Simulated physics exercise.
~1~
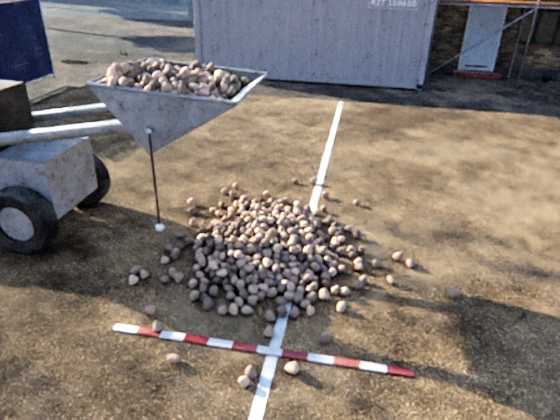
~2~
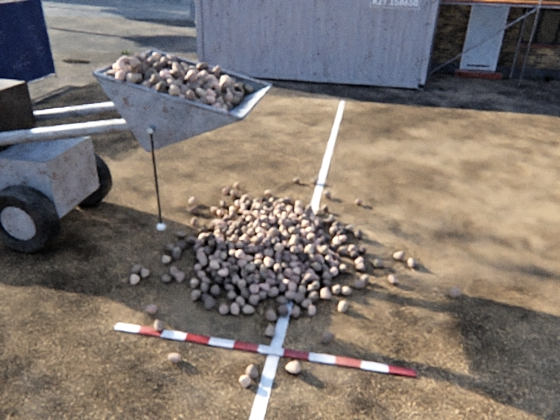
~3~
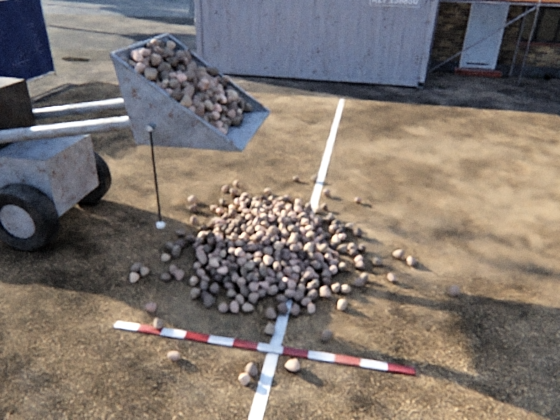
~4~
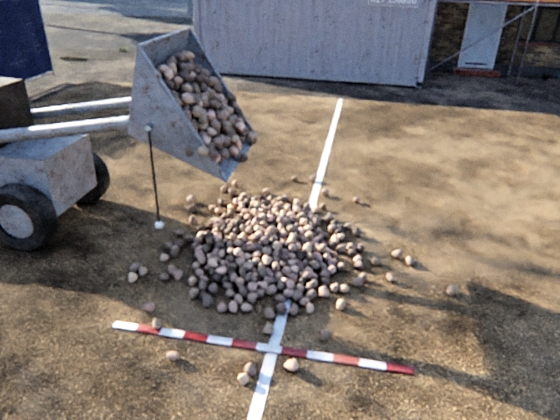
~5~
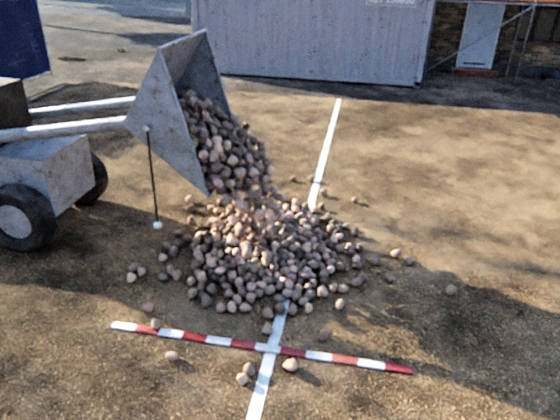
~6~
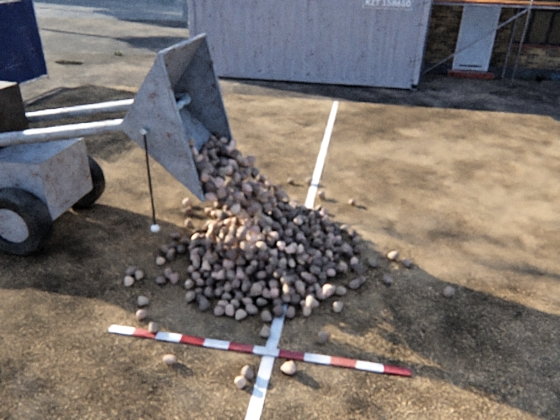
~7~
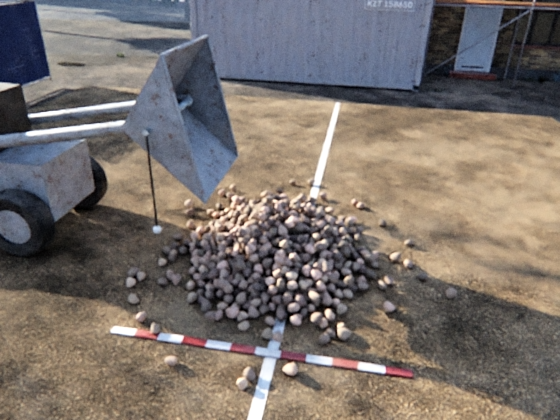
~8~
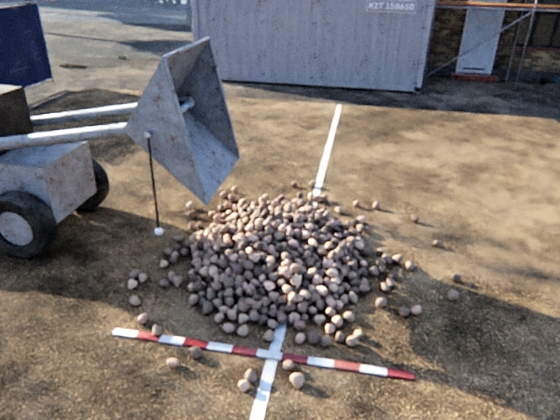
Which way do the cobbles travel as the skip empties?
They move to the right, sliding down out of the skip and spreading over the heap toward and past the white line.
